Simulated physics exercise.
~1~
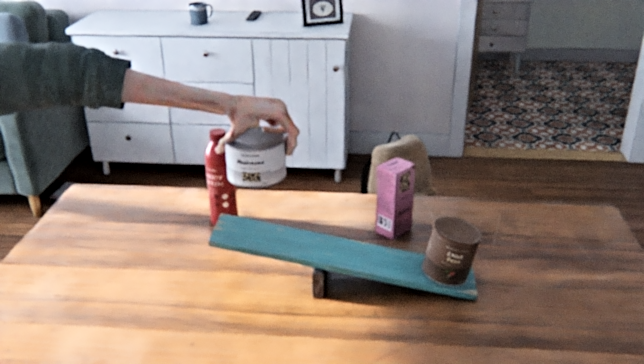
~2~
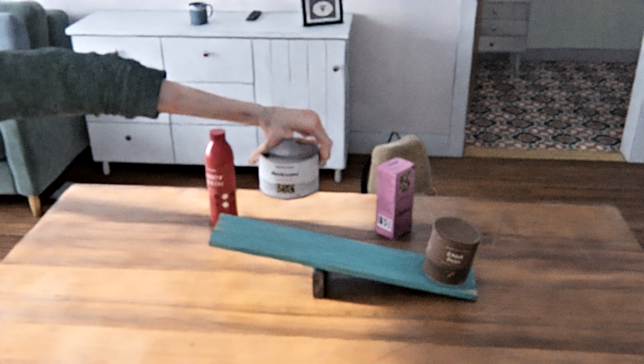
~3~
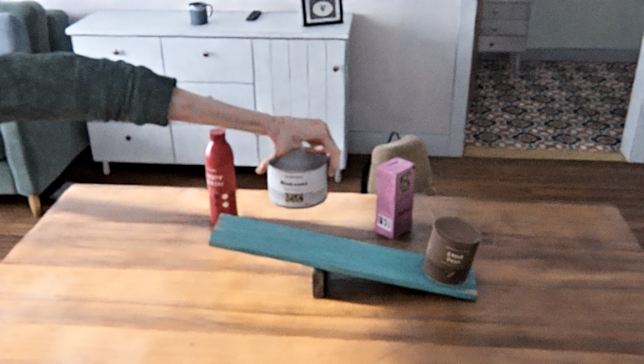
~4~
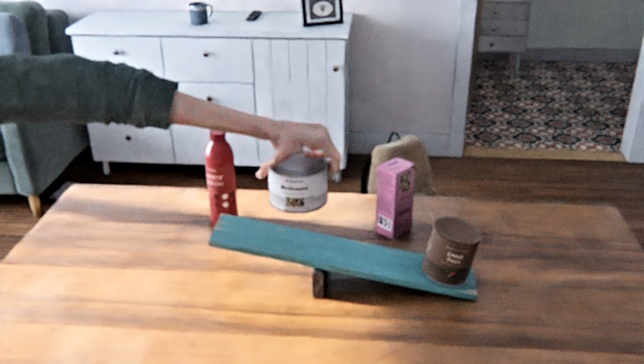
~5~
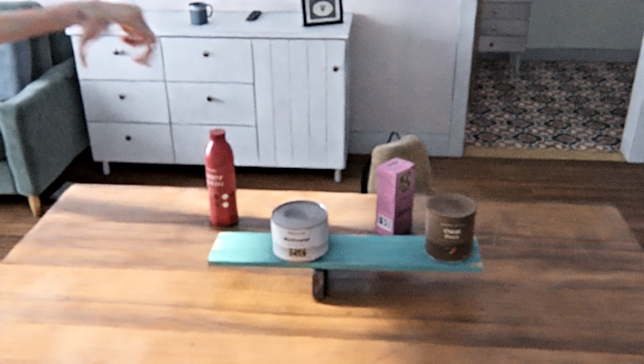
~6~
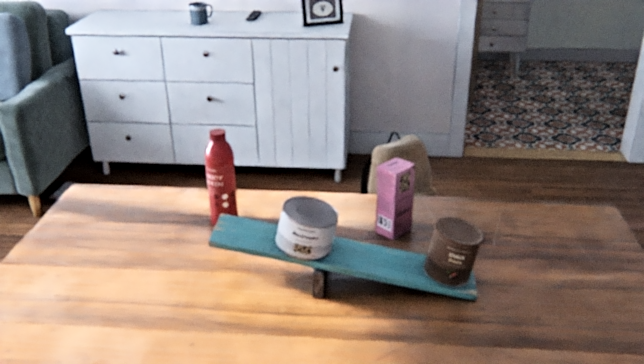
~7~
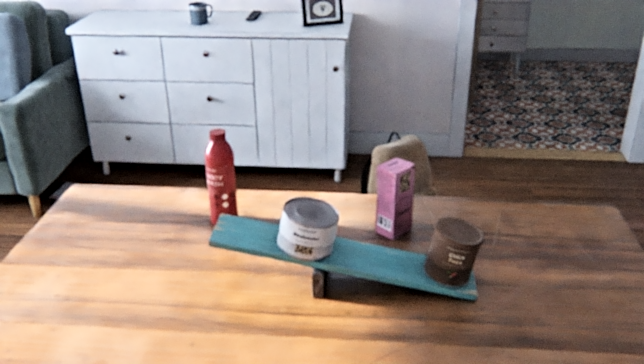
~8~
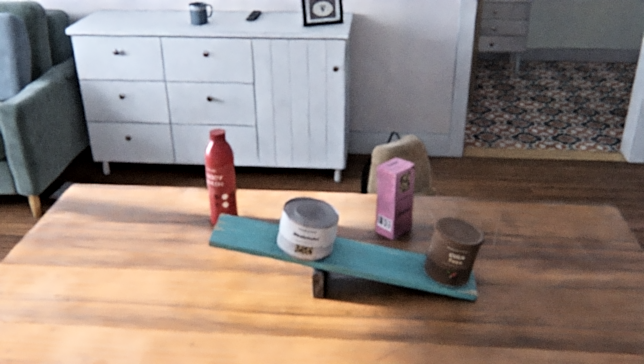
On a wooden table, a hand releasing a white tub onto a tilted turquoise plank, which levels briefly, then tips back right.
